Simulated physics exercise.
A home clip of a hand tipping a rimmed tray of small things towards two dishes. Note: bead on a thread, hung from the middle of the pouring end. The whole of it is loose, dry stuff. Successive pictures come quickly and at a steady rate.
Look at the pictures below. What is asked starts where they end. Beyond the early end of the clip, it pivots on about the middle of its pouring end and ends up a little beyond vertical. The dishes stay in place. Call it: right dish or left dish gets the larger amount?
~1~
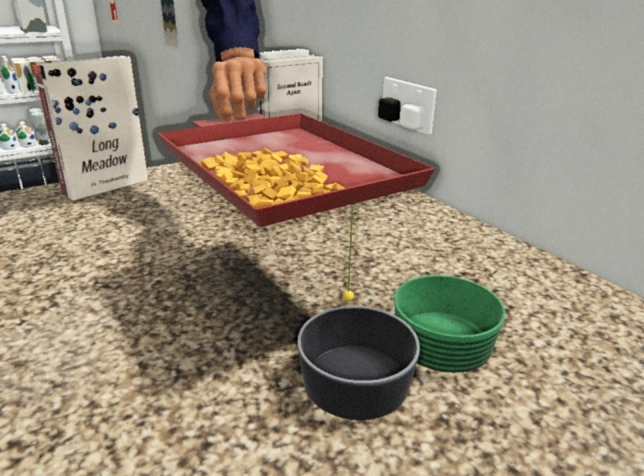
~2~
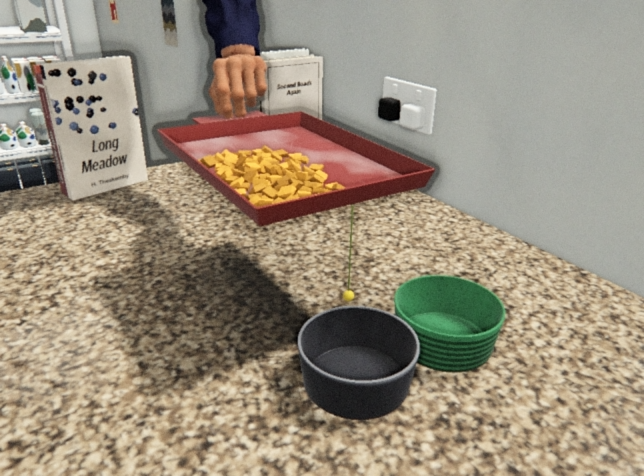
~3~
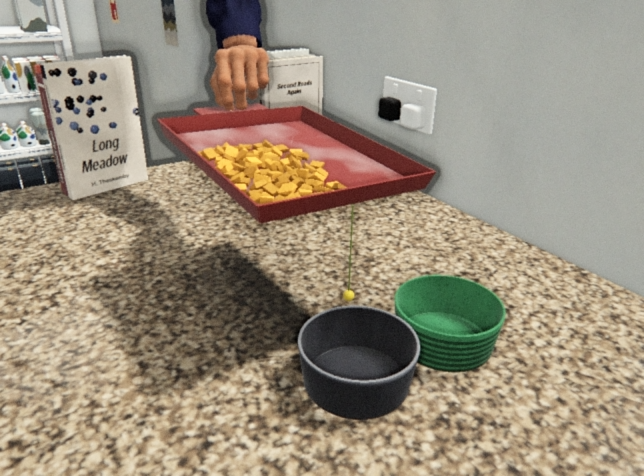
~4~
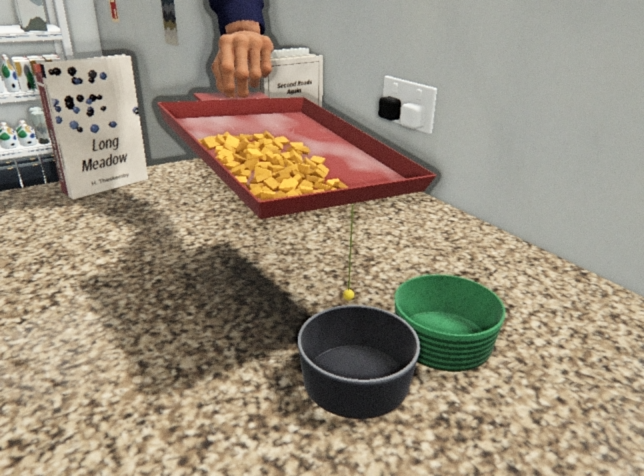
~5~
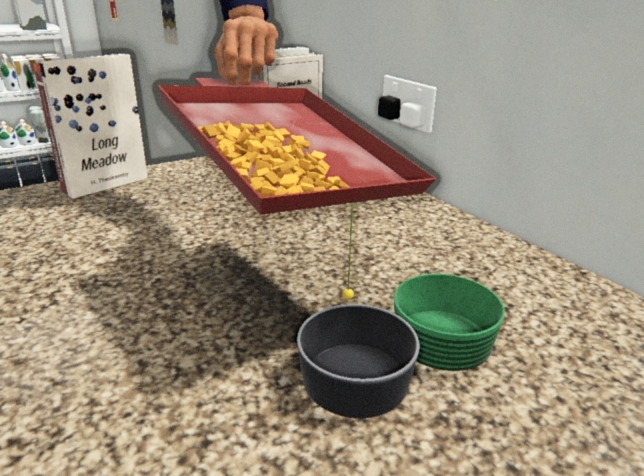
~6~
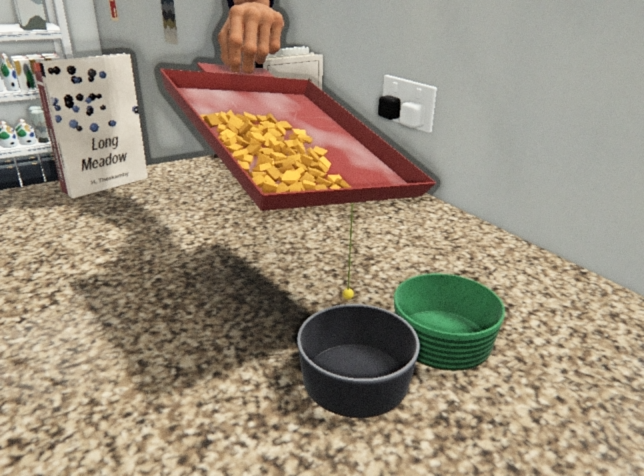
Right dish.
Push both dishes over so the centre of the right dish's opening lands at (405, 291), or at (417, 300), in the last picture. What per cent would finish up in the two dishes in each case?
It comes to about 100 per cent the first time and about 90 per cent the second.
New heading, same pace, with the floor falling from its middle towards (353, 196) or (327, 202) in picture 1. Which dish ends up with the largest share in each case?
The leftmost dish; the leftmost dish.
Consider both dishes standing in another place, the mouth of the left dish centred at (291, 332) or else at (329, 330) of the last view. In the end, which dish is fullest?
The dish to the right; the dish to the right.
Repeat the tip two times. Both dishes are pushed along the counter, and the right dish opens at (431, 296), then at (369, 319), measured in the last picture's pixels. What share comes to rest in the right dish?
It comes to near 90 per cent the first time and near 40 per cent the second time.
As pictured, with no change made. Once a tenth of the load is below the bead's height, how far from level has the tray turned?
It is at around 70 degrees.
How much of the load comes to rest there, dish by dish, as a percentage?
So the left dish keeps 10 per cent, and the right one keeps 40 per cent.
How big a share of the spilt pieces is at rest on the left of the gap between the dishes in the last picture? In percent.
About 80 %.
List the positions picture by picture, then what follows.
Corners of the pouring end at (259, 205) and (427, 168), level; middle of the load at (265, 180), small crackers; left dish at (395, 394); right dish at (487, 348); bead on its thread at (348, 296), in the first picture.
Corners of the pouring end at (260, 205) and (427, 168), level; middle of the load at (265, 178), in the second picture.
Corners of the pouring end at (261, 202) and (428, 170), tipped barely, lowest at the right corner; middle of the load at (266, 174), in the third picture.
Corners of the pouring end at (262, 198) and (428, 173), tipped a little, lowest at the right corner; middle of the load at (266, 167), in the fourth picture.
Corners of the pouring end at (264, 194) and (428, 176), tipped a little, lowest at the right corner; middle of the load at (267, 160), in the fifth picture.
Corners of the pouring end at (266, 190) and (428, 180), tipped clearly, lowest at the right corner; middle of the load at (269, 153); left dish at (395, 392); right dish at (487, 346), in the sixth picture.
Soon, tray tipped steeply; nearly all on the tray; a stray few in the air.
A while on, tray tipped right over; about half on the tray; a stray few in the left dish; about a quarter in the right dish; a small part outside both; a small part in the air.
Towards the end, tray tipped past a quarter turn; a small part in the left dish; about half in the right dish; about half outside both.
Finally, tray tipped past a quarter turn; a small part in the left dish; about half in the right dish; about half outside both.
